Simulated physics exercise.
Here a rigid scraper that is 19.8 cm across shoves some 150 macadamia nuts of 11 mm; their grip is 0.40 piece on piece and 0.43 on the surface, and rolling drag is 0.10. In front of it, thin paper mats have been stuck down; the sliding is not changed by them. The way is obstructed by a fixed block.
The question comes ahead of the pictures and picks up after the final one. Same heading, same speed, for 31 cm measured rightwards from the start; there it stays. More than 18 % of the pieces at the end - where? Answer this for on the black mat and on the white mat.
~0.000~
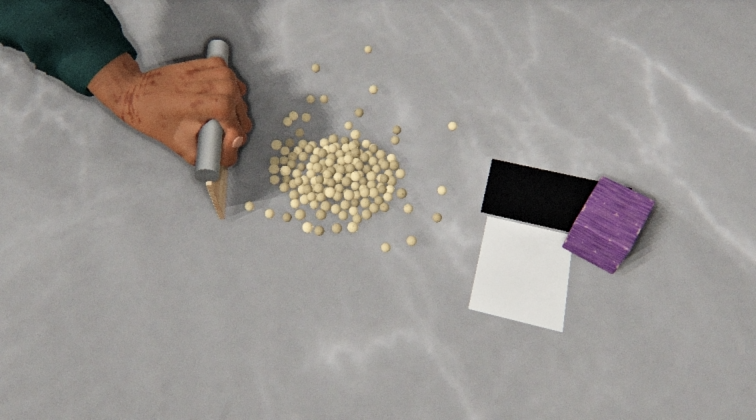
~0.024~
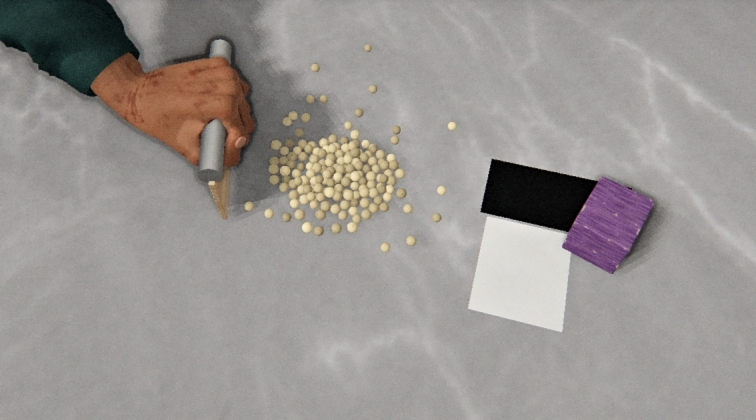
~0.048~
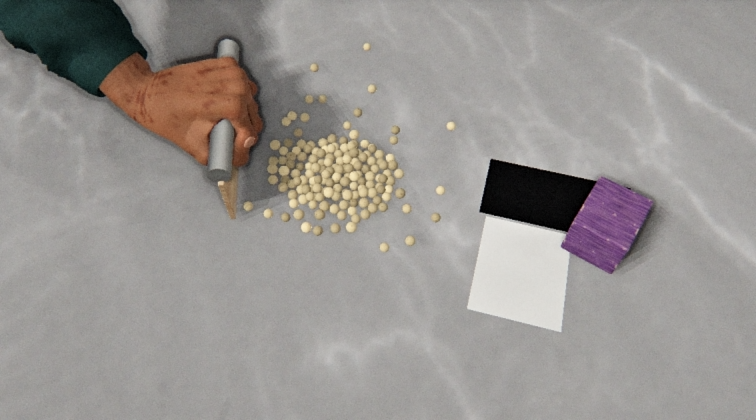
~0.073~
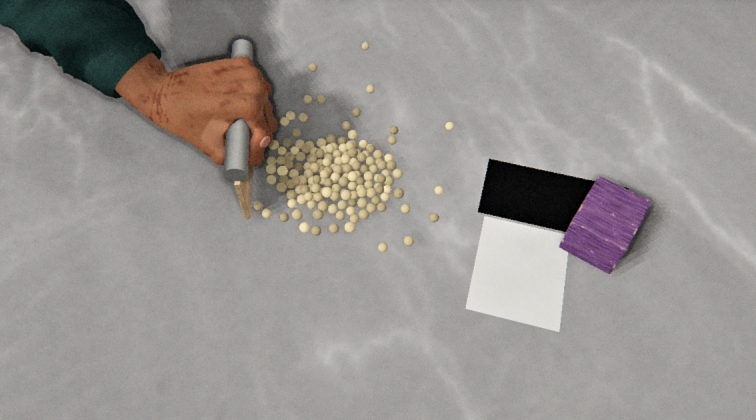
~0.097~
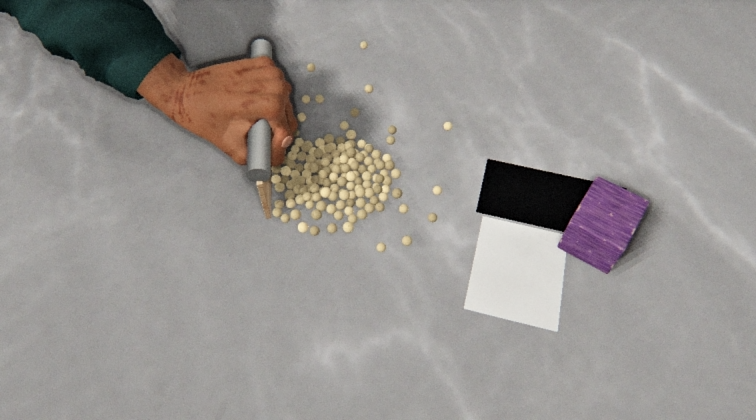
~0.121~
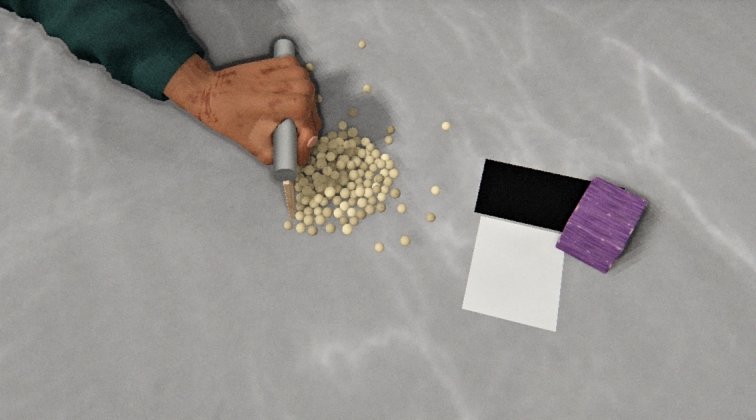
Black mat: Not more, white mat: Not more.
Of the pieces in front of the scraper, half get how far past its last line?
I'd estimate near 29 centimetres.
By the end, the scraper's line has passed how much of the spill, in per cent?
About 5 %.
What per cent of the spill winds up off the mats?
About 90 percent.
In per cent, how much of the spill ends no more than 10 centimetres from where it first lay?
5 per cent or thereabouts.
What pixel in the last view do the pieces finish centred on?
Centre at rest: Roughly (719, 149).
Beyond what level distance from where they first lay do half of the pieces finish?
48 cm.
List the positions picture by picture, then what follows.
In the first frame, scraper from (212, 188) to (222, 61); moved 0.0 cm; 0 pieces shifted; middle of the spill at (341, 170); white mat at (523, 271); black mat at (557, 200); block at (616, 212).
In the second frame, scraper from (215, 188) to (225, 61); moved 0.3 cm; 0 pieces shifted; middle of the spill at (341, 170).
In the third frame, scraper from (223, 188) to (232, 61); moved 1.4 cm; 1 pieces shifted; middle of the spill at (340, 170).
In the fourth frame, scraper from (239, 188) to (246, 61); moved 3.2 cm; 2 pieces shifted; middle of the spill at (338, 170).
In the fifth frame, scraper from (261, 188) to (264, 61); moved 5.6 cm; 11 pieces shifted; middle of the spill at (336, 170).
In the sixth frame, scraper from (288, 188) to (286, 61); moved 8.5 cm; 105 pieces shifted; middle of the spill at (341, 165); white mat at (516, 271); black mat at (551, 200); block at (608, 211). Its speed is about 1.20 m/s, heading 16 degrees away from the viewer.
Then, at 0.28 s, scraper 27 cm from its start, spill 29 cm wide; white mat 5 %, black mat 15 %, off the mats 80 %.
After 0.43 s, scraper 32 cm from its start, spill 39 cm wide; white mat 15 %, black mat 20 %, off the mats 70 %.
After 0.56 s, scraper 32 cm from its start, spill 47 cm wide; white mat 5 %, black mat 10 %, off the mats 85 %.
At rest (1.8 s), white mat 0 %, black mat 10 %, off the mats 90 %.
